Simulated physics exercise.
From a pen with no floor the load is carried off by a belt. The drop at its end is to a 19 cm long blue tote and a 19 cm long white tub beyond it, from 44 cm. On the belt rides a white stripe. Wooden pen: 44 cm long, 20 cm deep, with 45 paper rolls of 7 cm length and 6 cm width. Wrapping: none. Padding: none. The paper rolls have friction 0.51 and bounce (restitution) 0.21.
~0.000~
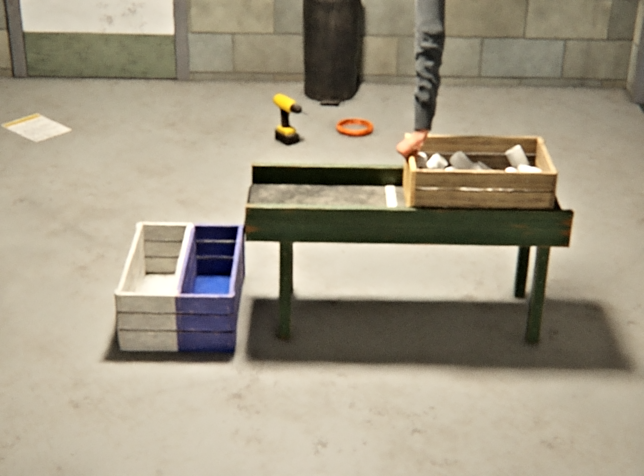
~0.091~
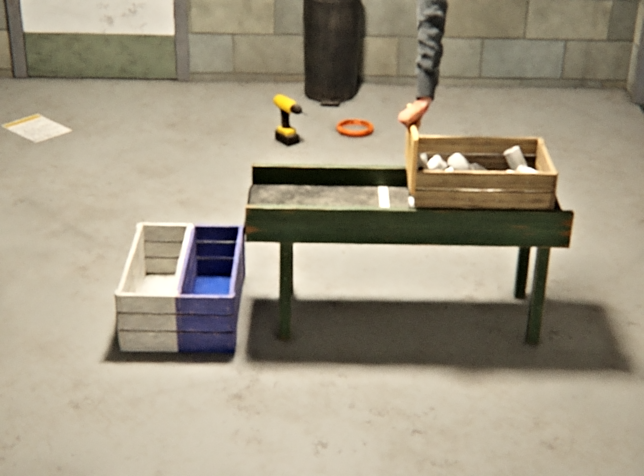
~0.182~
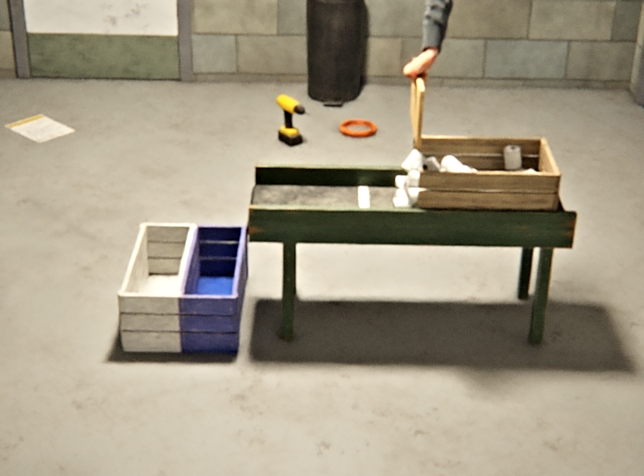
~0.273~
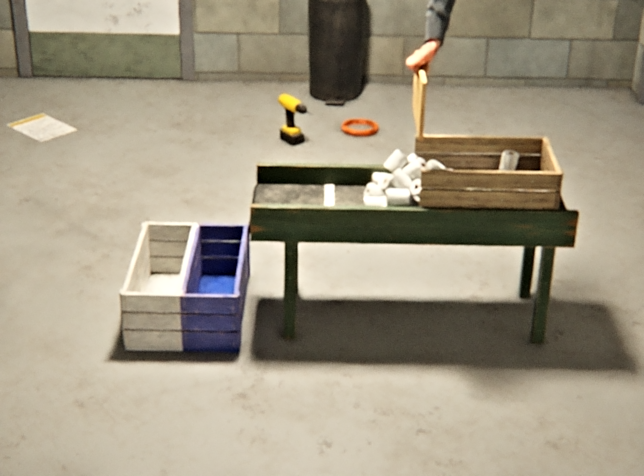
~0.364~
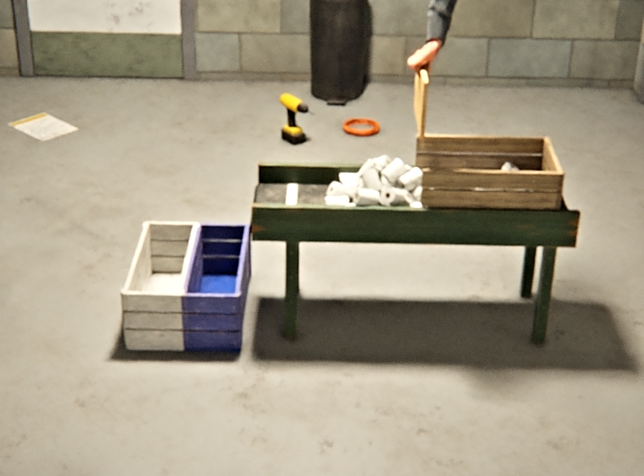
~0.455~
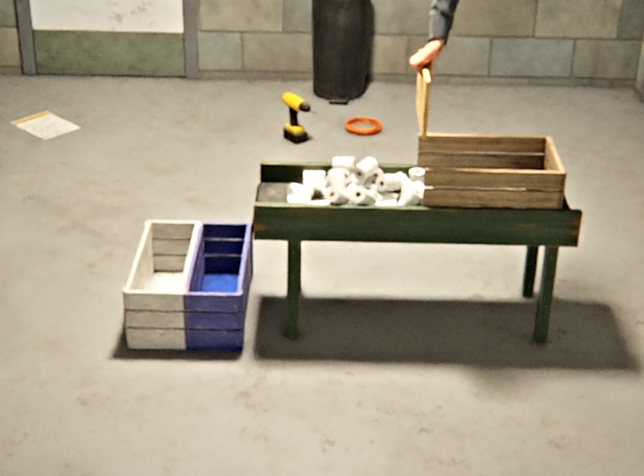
At first, a hand rests at the left end of a wooden crate of white rolls on a green bench, beside white and blue bins on the floor. Then the hand lifts the crate's end panel, and the rolls spill out leftward behind a moving white stripe, piling along the bench as the crate empties.
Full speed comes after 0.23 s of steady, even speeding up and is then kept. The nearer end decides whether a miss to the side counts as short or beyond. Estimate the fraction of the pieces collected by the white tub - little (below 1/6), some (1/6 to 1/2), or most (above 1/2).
Most.
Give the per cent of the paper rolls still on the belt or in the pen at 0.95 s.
Close to 20 per cent, I'd say.
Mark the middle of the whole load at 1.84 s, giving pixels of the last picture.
Estimated centre in the last picture: (162, 288).
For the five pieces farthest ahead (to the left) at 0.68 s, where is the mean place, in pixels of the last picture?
Near (210, 207) in pixels.
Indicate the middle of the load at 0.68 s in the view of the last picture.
I'd put it close to (297, 195).
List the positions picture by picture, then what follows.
In the first picture (we follow the rim corner now nearest the camera), wooden pen at (416, 170); white tub at (120, 294); belt has run 0 cm; nothing out yet.
Wooden pen at (416, 171); belt has run 3 cm, in the second picture.
Wooden pen at (419, 171); belt has run 11 cm; 3 out, the lowest roll at (405, 206), in the third picture.
Wooden pen at (421, 170); belt has run 23 cm; 11 out, the lowest roll at (375, 205), in the fourth picture.
Wooden pen at (422, 170); belt has run 37 cm; 20 out, in the fifth picture.
Wooden pen at (424, 169); white tub at (128, 291); belt has run 50 cm; 27 out, in the sixth picture.
After 0.68 s, 5 still in the wooden pen, 30 on the belt and 10 in the air.
After 0.95 s, 15 in the white tub, 10 on the belt and 20 in the air.
After 1.34 s, 38 in the white tub, 2 on the ground beyond the white tub and 5 in the air.
When it is over (at 1.84 s), 41 in the white tub and 4 on the ground beyond the white tub. Asked share, 41 of 45, 91 per cent.
